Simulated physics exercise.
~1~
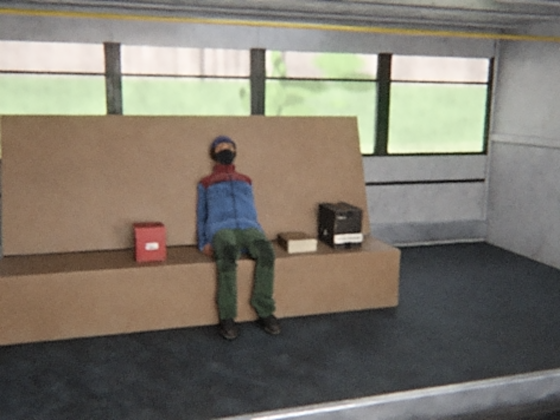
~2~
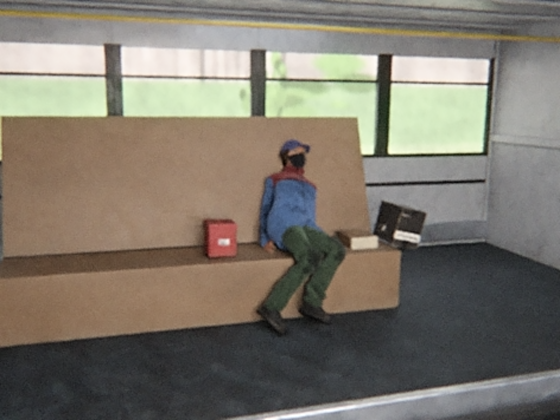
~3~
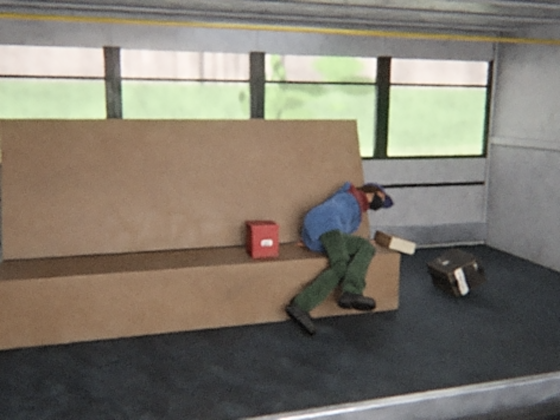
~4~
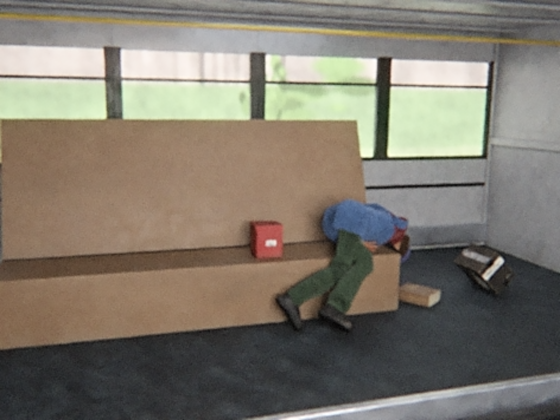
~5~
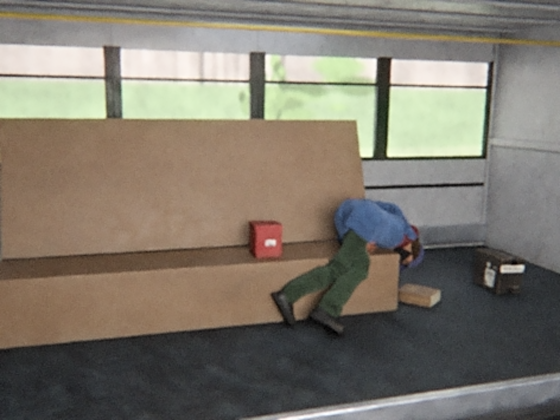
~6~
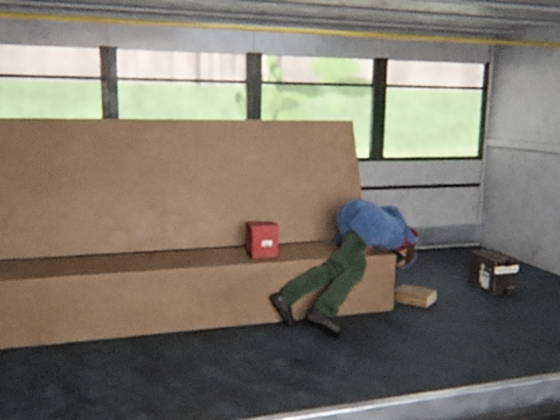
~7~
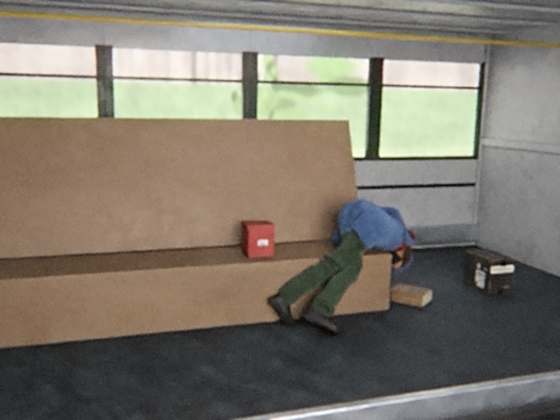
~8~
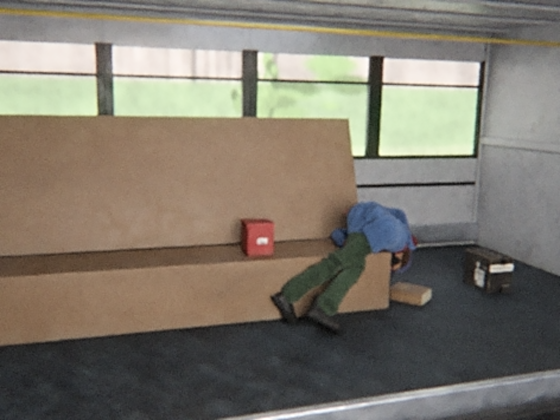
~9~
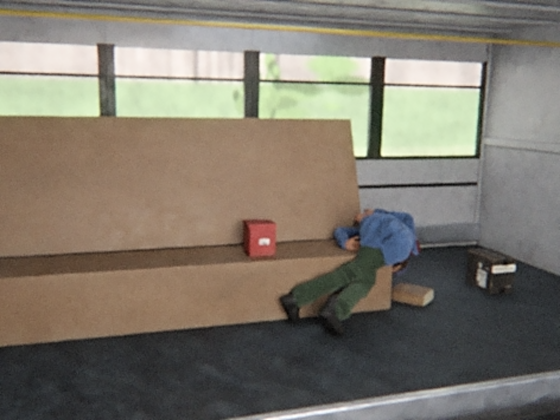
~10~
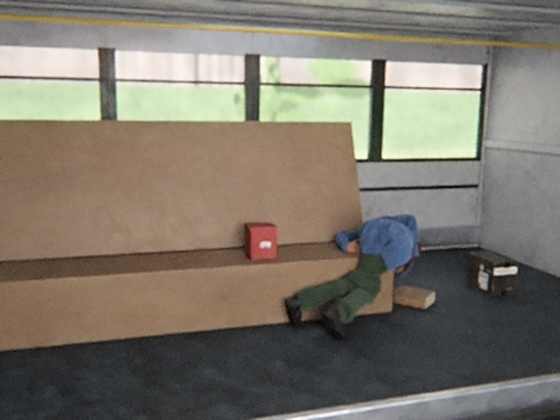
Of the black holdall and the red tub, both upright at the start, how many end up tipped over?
One of them ends up tipped over. The black holdall has toppled onto the floor, while the red tub is still upright on the bench.
